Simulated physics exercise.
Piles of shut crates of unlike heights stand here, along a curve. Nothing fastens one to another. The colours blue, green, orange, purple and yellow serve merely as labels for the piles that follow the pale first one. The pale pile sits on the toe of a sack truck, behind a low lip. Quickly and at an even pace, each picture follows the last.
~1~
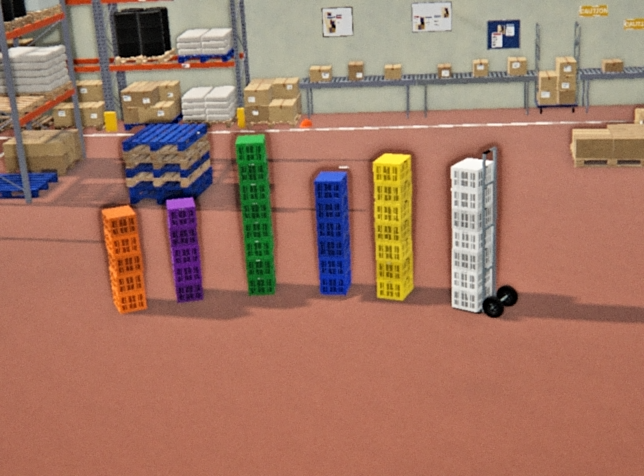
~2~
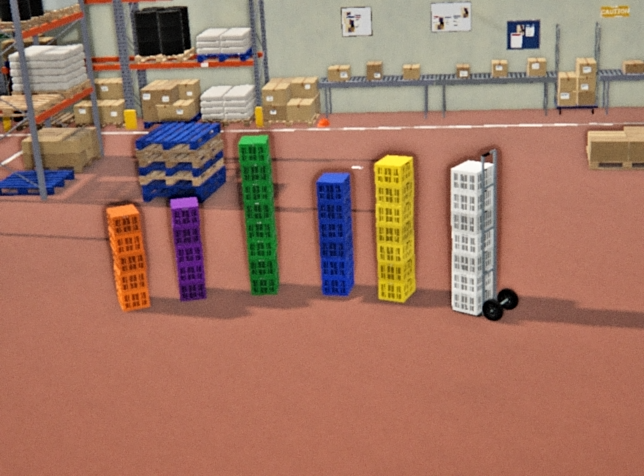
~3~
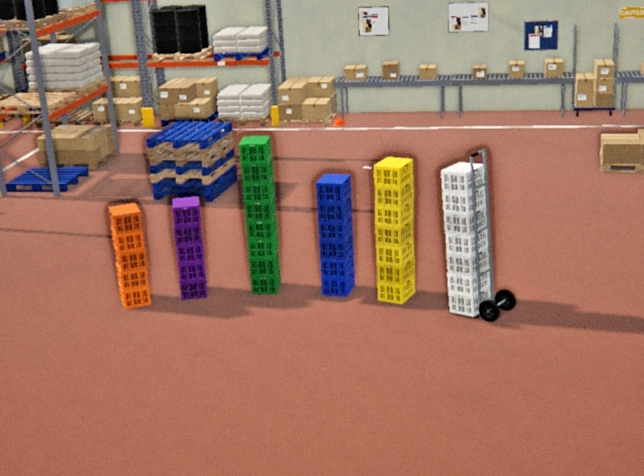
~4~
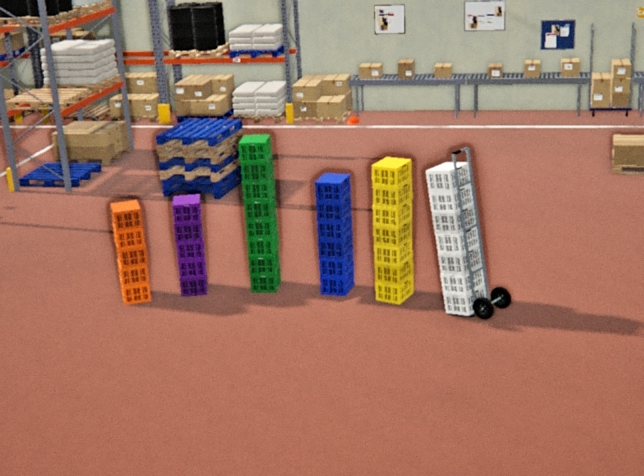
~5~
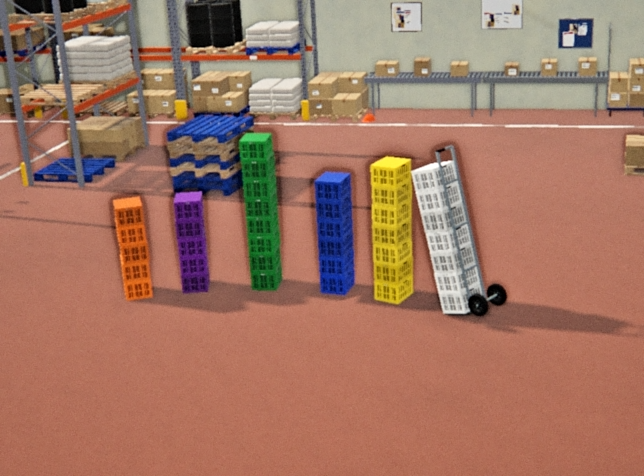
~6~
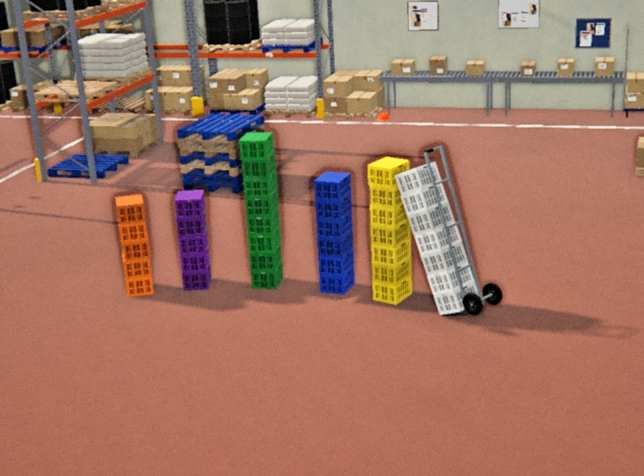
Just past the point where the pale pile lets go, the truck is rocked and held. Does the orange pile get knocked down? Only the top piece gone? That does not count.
When it all settles, that pile has taken a big hit.
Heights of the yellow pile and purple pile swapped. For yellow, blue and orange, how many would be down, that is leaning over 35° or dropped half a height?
Yellow: 4, blue: 6, orange: 5.
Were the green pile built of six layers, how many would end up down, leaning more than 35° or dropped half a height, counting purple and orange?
That comes to purple 4, then orange 5.
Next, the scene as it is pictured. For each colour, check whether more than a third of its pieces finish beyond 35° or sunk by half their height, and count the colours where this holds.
The count is 5.
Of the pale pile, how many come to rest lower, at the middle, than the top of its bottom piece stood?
The count is 6.
Soon, 7 of the pale pile down; none of the 5 orange crates down (0 of 31 in all colours); top orange crate unmoved; top yellow crate tipped clearly.
A while on, 7 of the pale pile down; none of the 5 orange crates down (8 of 31 in all colours); top orange crate unmoved; top yellow crate tipped well over, some two heights lower.
Towards the end, 7 of the pale pile down; none of the 5 orange crates down (21 of 31 in all colours); top orange crate unmoved; top yellow crate on its side.
Then, 7 of the pale pile down; 5 of the 5 orange crates down (30 of 31 in all colours); top orange crate on its side; top blue crate on its side.
Finally, 7 of the pale pile down; 5 of the 5 orange crates down (30 of 31 in all colours); top orange crate on its side; top purple crate upside down. Seen by the last camera, middles, top purple crate near (27, 274).
